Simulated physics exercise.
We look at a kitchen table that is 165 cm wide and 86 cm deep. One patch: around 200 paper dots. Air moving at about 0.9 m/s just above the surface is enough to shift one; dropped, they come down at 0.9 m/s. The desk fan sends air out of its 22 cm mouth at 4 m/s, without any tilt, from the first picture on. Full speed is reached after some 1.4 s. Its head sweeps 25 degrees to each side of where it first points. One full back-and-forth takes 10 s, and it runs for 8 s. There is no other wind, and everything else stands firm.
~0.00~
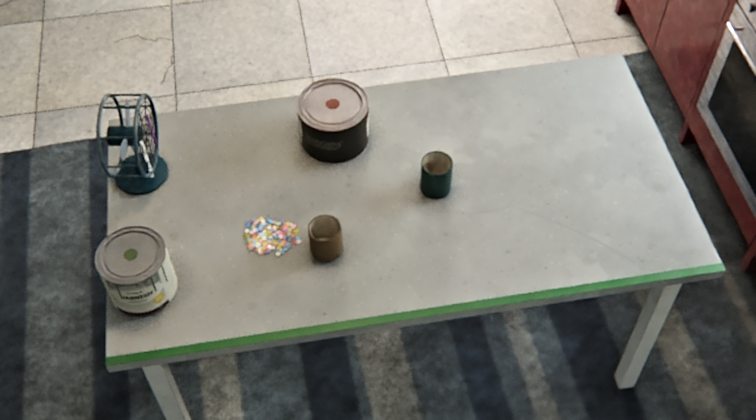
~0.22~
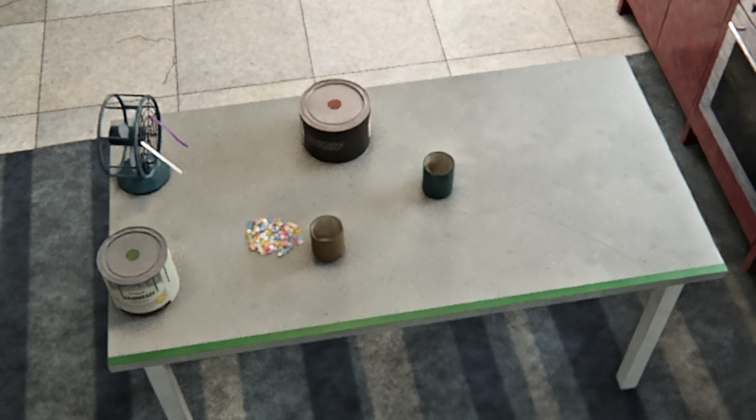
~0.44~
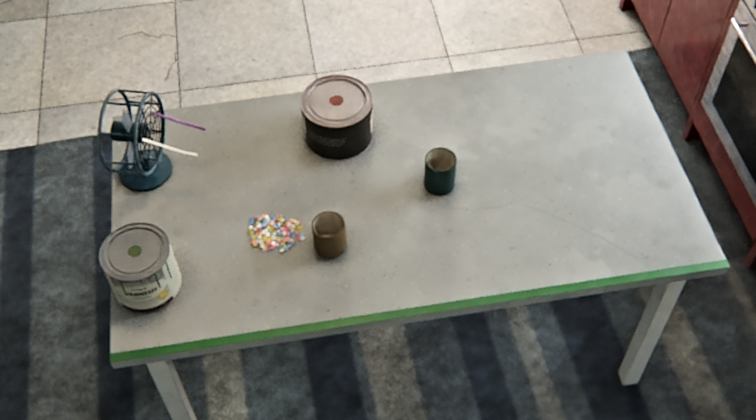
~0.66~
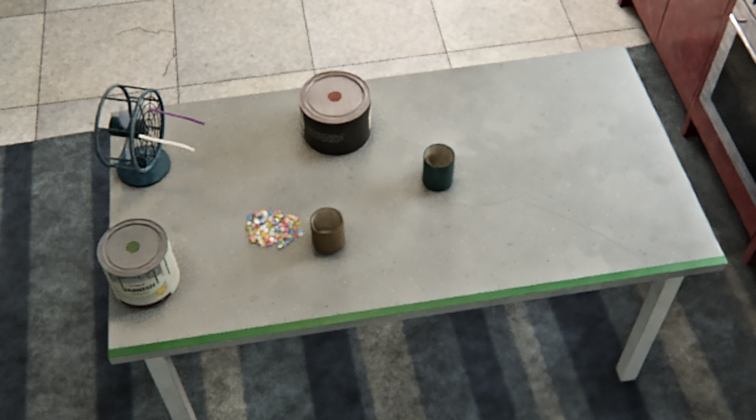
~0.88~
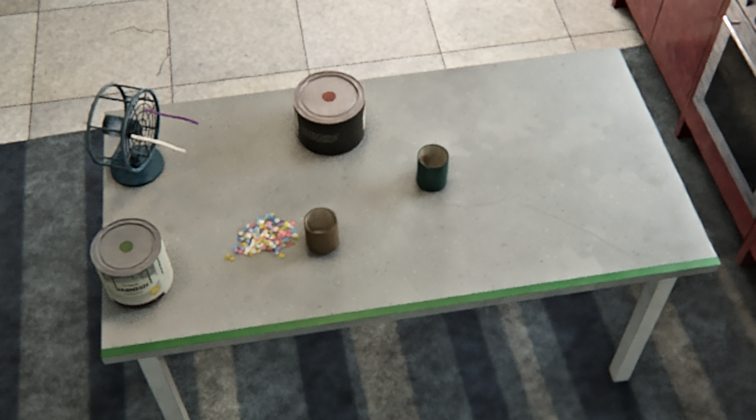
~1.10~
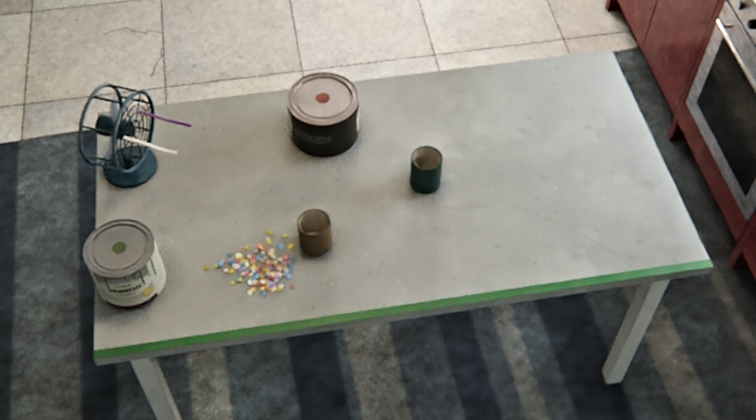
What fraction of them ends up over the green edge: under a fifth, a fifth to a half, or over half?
Over half.
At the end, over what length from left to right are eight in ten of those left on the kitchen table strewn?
Spread, left to right: Approx. 10 cm.
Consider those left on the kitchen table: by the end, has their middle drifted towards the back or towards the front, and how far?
It ends ahead of its start, some 20 cm.
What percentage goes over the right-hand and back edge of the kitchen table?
0 % right-hand and 0 % back.
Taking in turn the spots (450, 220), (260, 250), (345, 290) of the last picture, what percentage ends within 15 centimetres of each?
Estimates in listed order: 0 %; 15 %; 0 %.
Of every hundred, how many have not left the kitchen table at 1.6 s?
Roughly 60 %.
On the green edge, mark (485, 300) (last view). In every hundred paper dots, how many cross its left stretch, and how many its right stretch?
70 % left and 0 % right.
After 1.6 s, 60 % are still on the top, 40 % are over the green edge; the middle of those left on the top is near (261, 289).
After 2.6 s, 42 % are still on the top, 58 % are over the green edge; the middle of those left on the top is near (258, 292).
After 4.4 s, 31 % are still on the top, 69 % are over the green edge; the middle of those left on the top is near (254, 296).
After 8.0 s, at the end, 73 % are over the green edge; the middle of those left on the top is near (255, 292).
